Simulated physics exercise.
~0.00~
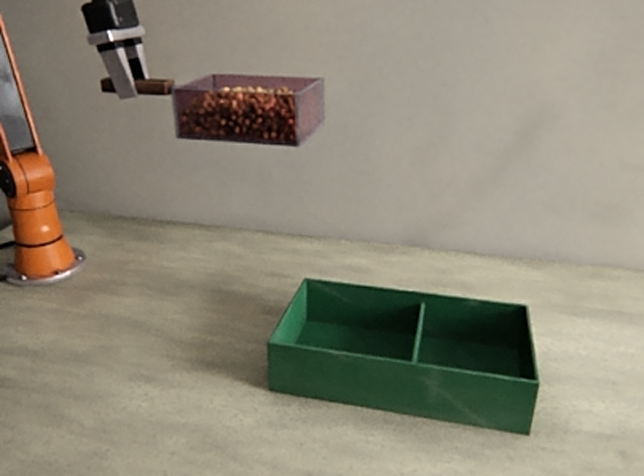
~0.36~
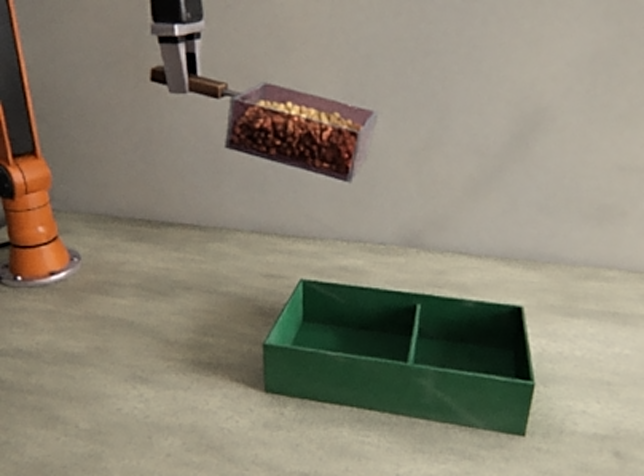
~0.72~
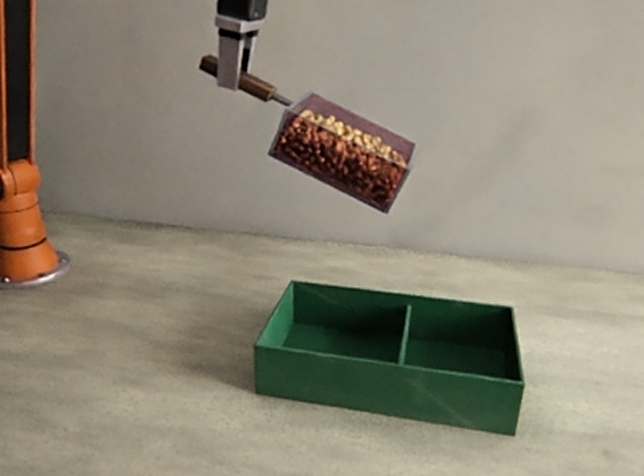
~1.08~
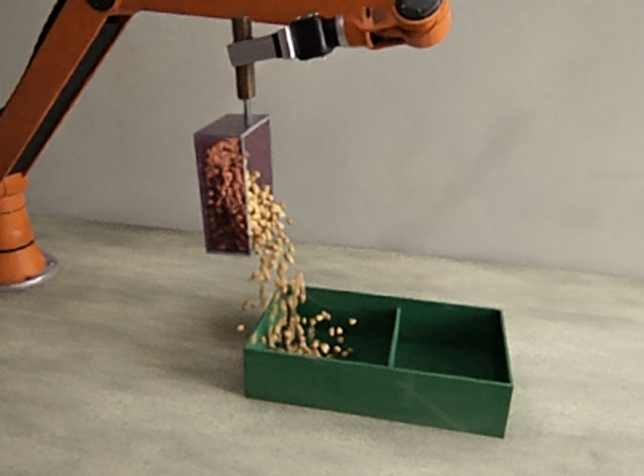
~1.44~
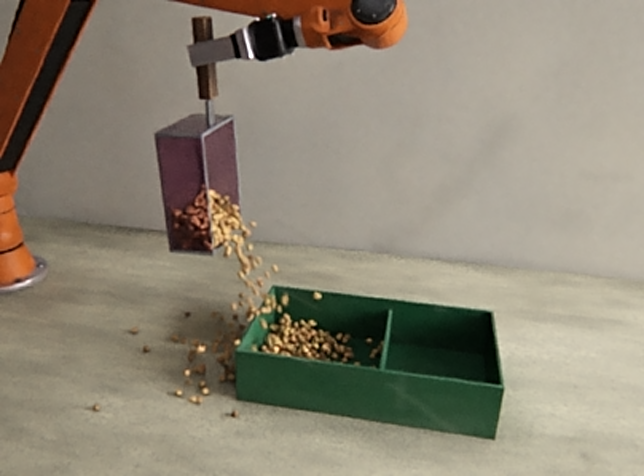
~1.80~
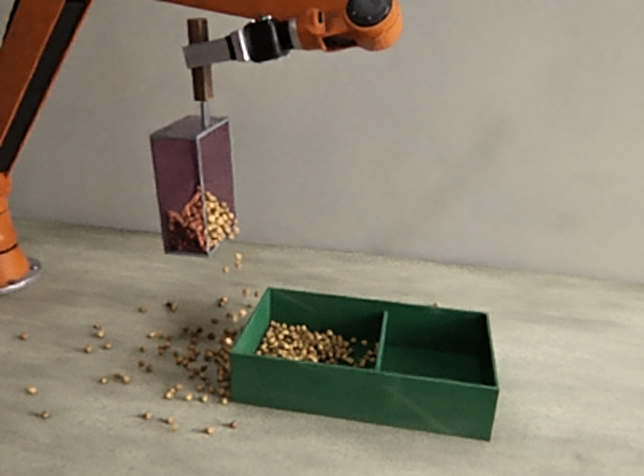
An orange robot arm tipped a clear box of dried chickpeas steeply over a divided green crate, pouring them into its left compartment; many spilled across the table beside it, and some still sat in the tilted box at the end.
